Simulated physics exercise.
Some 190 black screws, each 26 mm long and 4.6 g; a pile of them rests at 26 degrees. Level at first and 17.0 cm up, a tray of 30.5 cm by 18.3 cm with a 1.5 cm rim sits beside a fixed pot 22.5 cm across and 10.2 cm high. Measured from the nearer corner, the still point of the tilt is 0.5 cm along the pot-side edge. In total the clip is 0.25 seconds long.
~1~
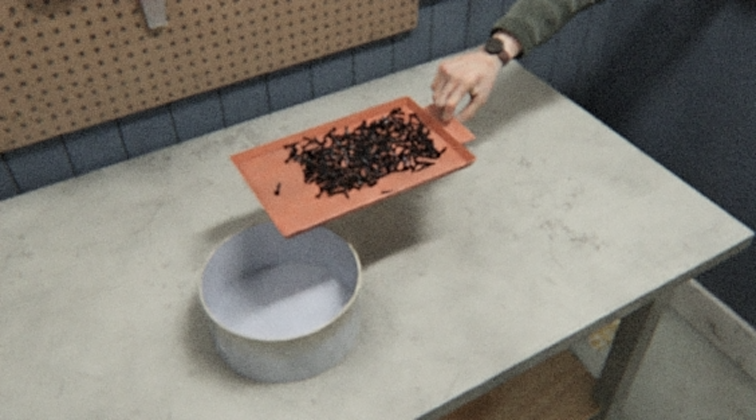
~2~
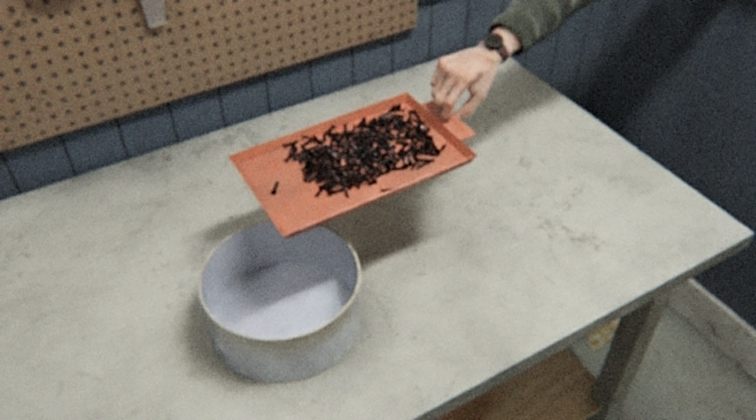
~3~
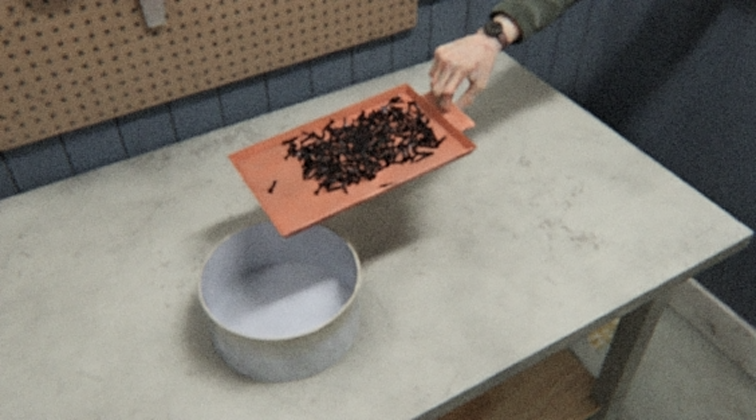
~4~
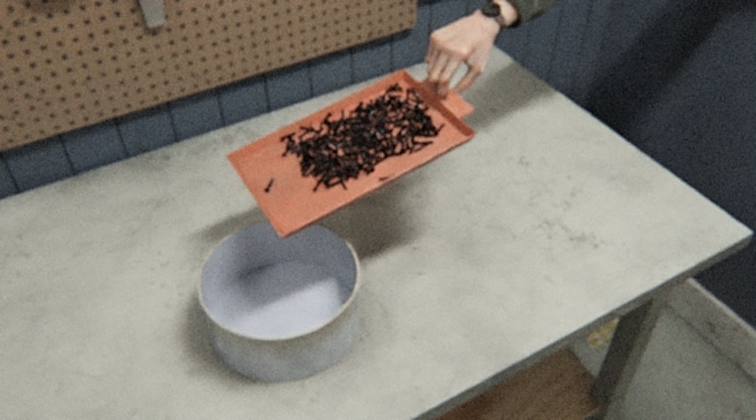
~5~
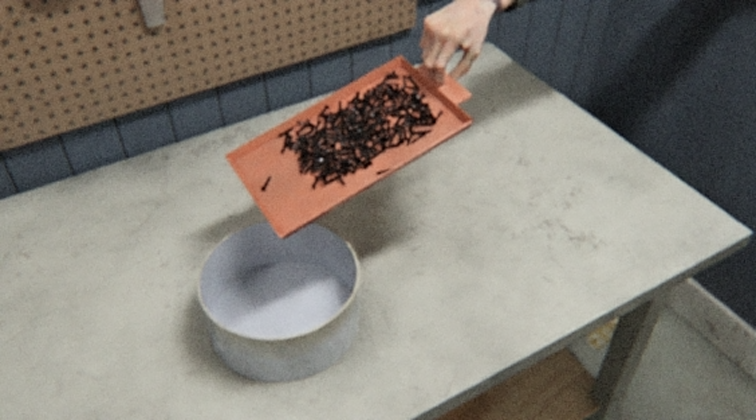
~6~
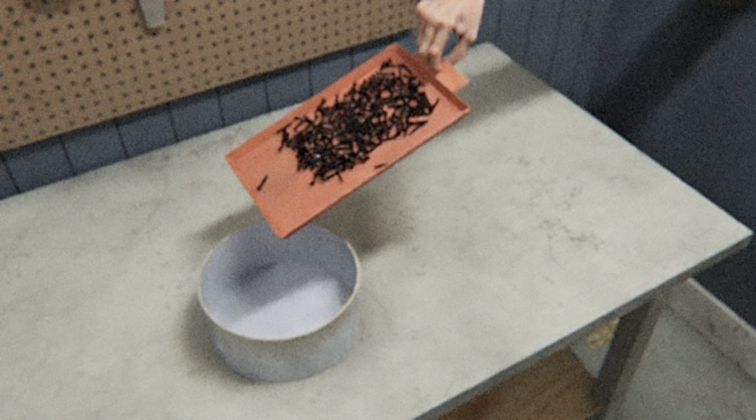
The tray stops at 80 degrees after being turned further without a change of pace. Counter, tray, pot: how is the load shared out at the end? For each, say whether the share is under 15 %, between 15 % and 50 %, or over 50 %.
Counter: Between 15 % and 50 %; left on the tray: Under 15 %; pot: Over 50 %.
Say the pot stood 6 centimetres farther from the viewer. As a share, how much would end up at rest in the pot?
85 per cent.
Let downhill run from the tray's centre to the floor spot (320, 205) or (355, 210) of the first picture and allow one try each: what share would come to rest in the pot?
Approximately 100 percent, then 65 percent.
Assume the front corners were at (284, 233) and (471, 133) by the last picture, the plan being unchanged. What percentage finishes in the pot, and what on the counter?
Pot: 100, counter: 0.
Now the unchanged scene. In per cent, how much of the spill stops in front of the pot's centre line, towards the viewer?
Some 0 per cent.
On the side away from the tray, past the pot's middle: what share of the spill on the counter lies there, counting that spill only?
100 per cent.
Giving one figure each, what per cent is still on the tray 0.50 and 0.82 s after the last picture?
45 then 0.
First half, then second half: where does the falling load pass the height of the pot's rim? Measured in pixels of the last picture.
Around (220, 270), then (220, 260).
Then, 0.30 s after the last picture, tilt 49 degrees; the tray holds 100 %, the pot 0 %.
Then, 0.50 s after the last picture, tilt 69 degrees; the tray holds 45 %, the pot 5 %.
Then, 0.82 s after the last picture, tilt 80 degrees; the tray holds 0 %, the pot 60 %.
In the end, counter 40 %, tray 0 %, pot 60 %.
